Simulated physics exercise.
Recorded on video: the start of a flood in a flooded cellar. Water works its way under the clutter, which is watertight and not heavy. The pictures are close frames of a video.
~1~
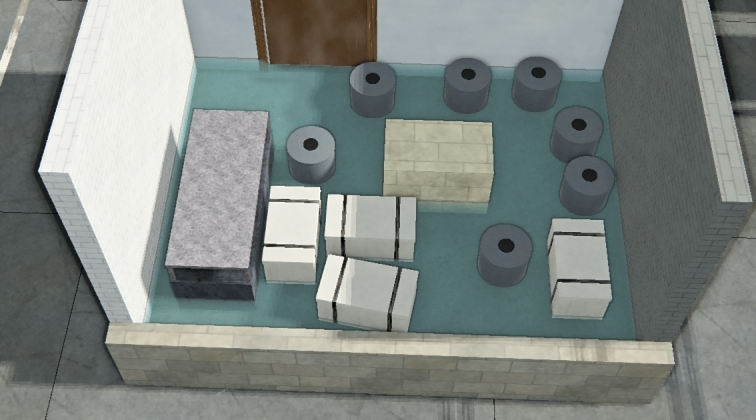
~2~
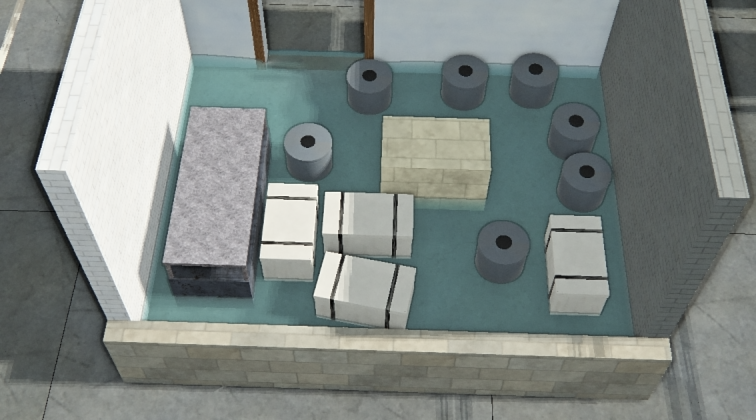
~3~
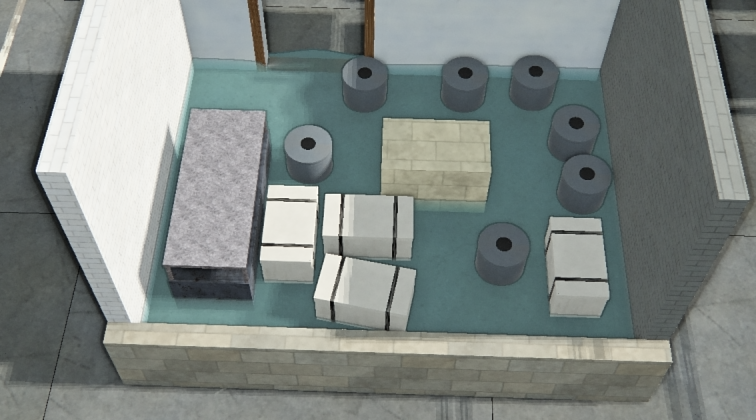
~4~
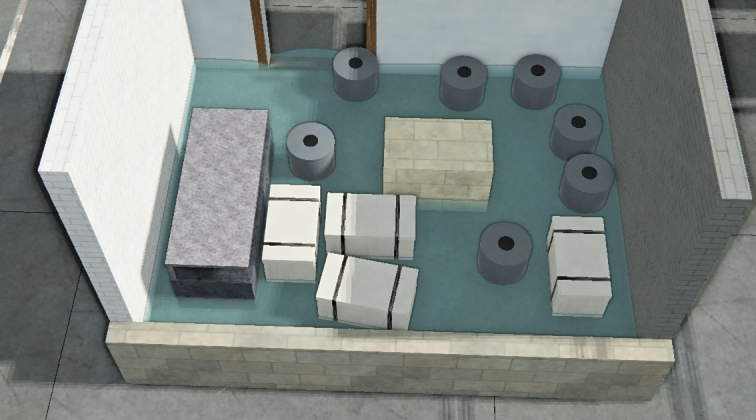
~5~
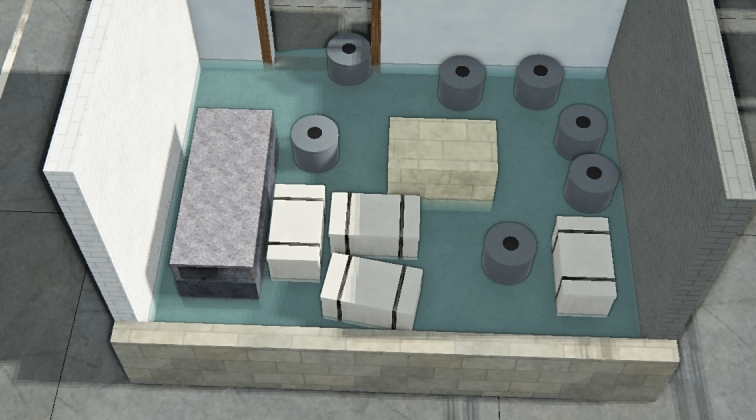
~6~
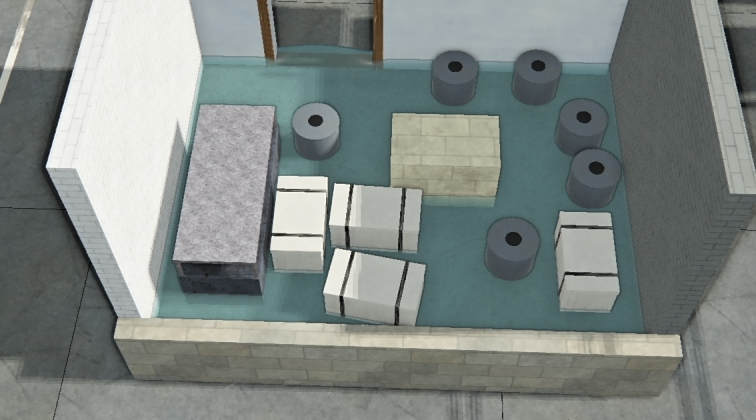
Grey tub drifting left along the back wall to the open doorway and out of view, others shifting slightly among white blocks.
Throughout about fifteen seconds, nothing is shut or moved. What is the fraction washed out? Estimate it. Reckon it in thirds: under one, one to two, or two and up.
One to two thirds.
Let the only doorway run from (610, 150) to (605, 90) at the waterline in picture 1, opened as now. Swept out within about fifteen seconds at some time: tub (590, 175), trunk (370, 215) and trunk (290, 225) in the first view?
Taken in that order, the answers are swept away, not lost, not lost.
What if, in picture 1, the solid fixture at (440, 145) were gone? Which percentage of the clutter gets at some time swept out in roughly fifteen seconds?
Something like 40 percent, roughly.
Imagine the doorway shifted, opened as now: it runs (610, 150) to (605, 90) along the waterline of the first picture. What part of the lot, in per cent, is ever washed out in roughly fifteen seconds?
I'd call it 50 per cent.
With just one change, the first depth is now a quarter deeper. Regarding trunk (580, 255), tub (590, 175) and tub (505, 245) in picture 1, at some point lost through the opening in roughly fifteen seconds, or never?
Result per object, as listed: Retained / retained / retained.
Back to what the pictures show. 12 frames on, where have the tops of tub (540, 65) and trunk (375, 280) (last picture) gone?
First object near (435, 55); second object near (334, 261).
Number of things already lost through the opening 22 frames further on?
That comes to 4.
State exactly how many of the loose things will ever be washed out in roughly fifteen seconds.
It adds up to 5.
A moment on, 1 of 11 are out; 10 afloat.
Next, 3 of 11 are out; 8 afloat.
Later, 4 of 11 are out; 7 afloat.
In the end, 5 of 11 are out; 6 afloat.
